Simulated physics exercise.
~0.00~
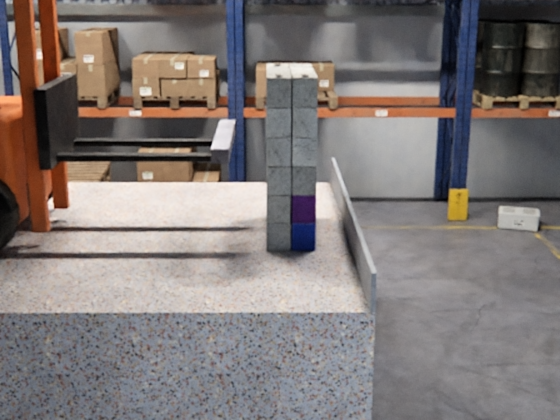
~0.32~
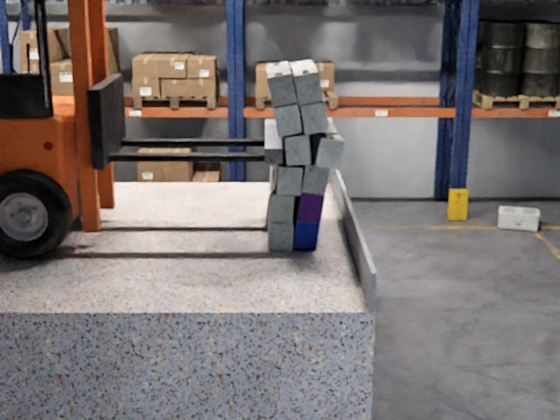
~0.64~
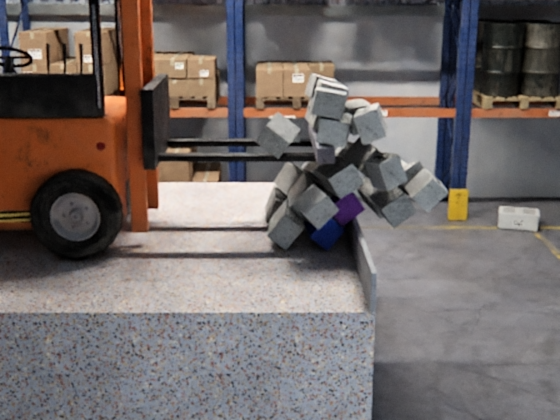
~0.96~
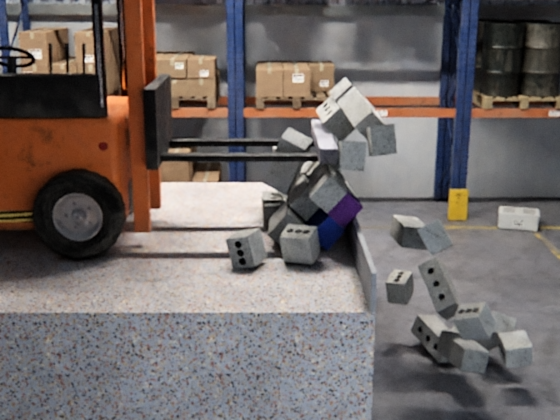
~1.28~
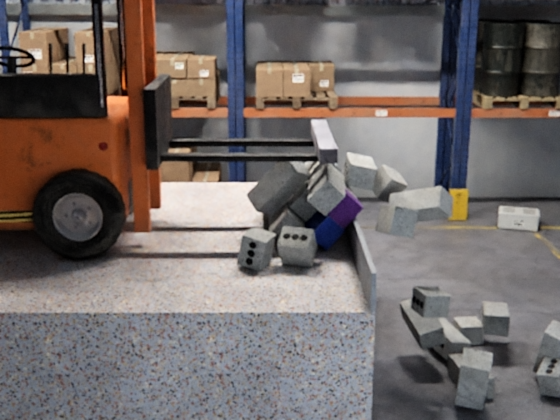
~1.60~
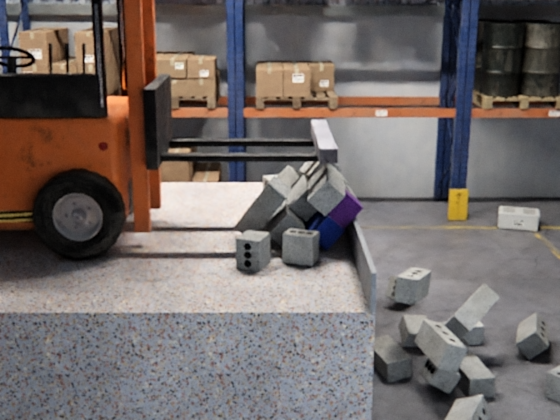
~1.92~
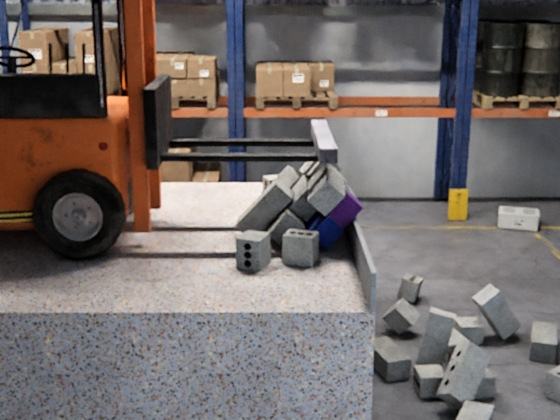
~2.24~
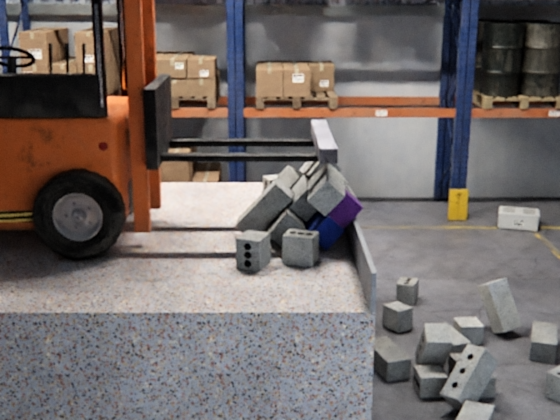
An orange forklift drives right, toppling stacked gray blocks, many falling off the platform's edge.
